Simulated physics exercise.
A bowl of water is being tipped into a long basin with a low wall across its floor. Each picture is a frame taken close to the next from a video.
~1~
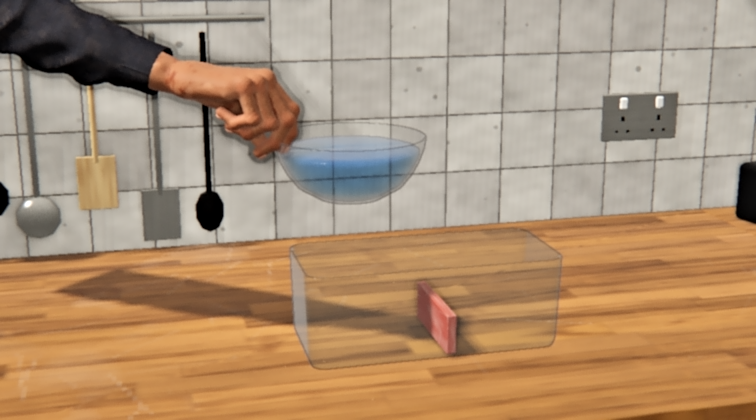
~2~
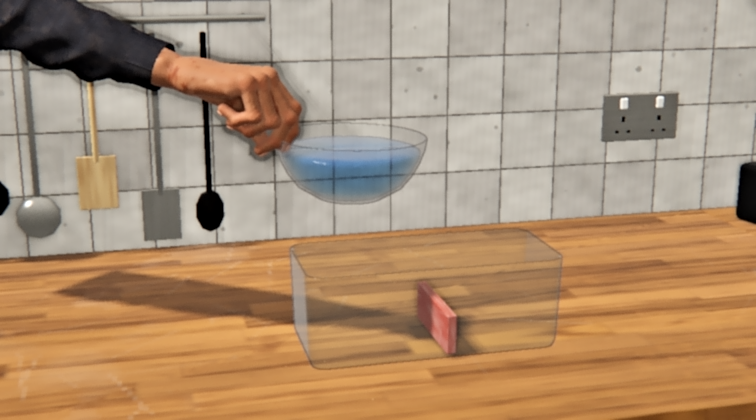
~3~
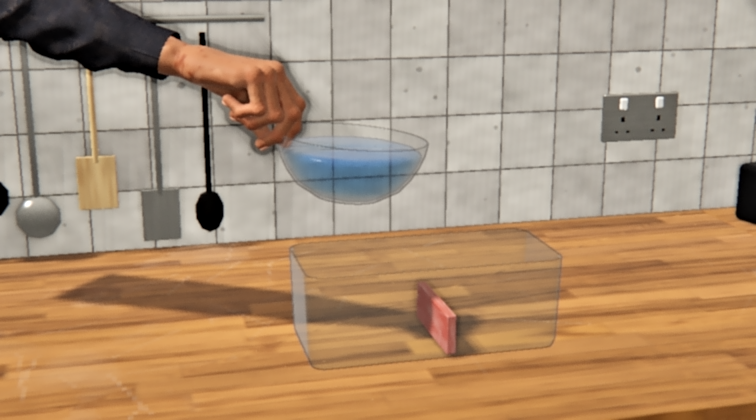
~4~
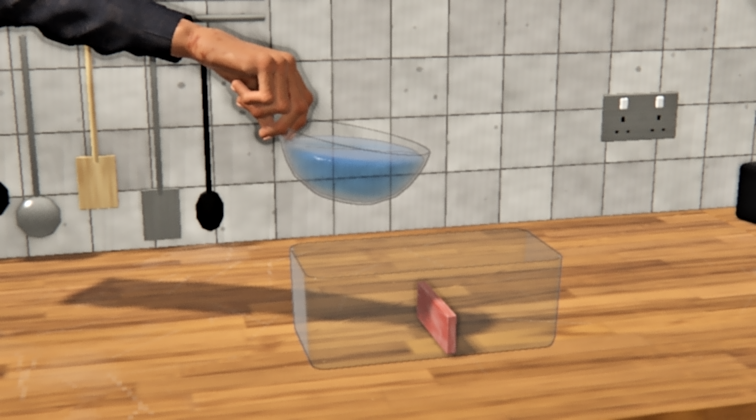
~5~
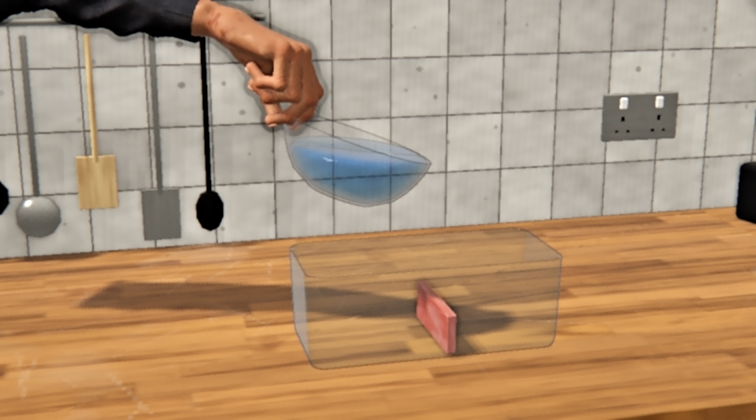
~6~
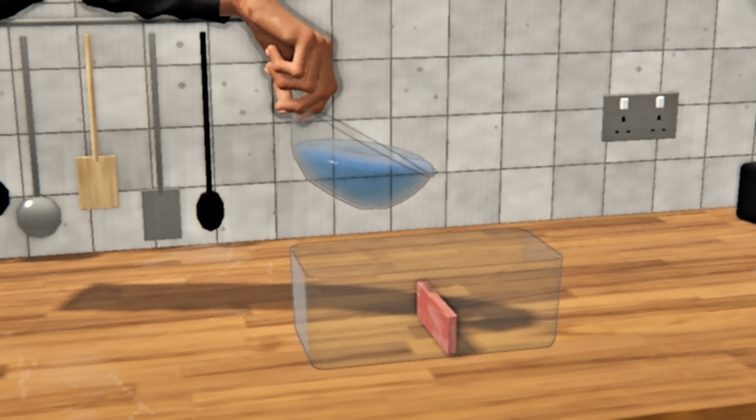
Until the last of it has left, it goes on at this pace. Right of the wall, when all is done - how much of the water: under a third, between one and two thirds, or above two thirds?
When all is done, between one and two thirds is there.
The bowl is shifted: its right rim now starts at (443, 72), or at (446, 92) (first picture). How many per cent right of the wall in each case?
Near 65 per cent for the first start, near 65 per cent for the second.
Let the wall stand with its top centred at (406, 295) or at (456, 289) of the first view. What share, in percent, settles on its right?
Estimated: 80 % first, 35 % second.
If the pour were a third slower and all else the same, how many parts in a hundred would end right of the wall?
Roughly 75 percent.
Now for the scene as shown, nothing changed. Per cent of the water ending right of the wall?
Some 55 per cent.
A moment on, the bowl is tipped on its side and 13 per cent is still to pour, 4 is left of the wall and 52 right of it.
Next, the bowl is tipped on its side and 0 per cent is still to pour, 25 is left of the wall and 51 right of it.
Then the bowl is tipped on its side and 0 per cent is still to pour, 32 is left of the wall and 61 right of it.
Later the bowl is tipped on its side and 0 per cent is still to pour, 38 is left of the wall and 55 right of it.
Finally, 39 per cent lies left of the wall, 54 right of it and 7 outside.
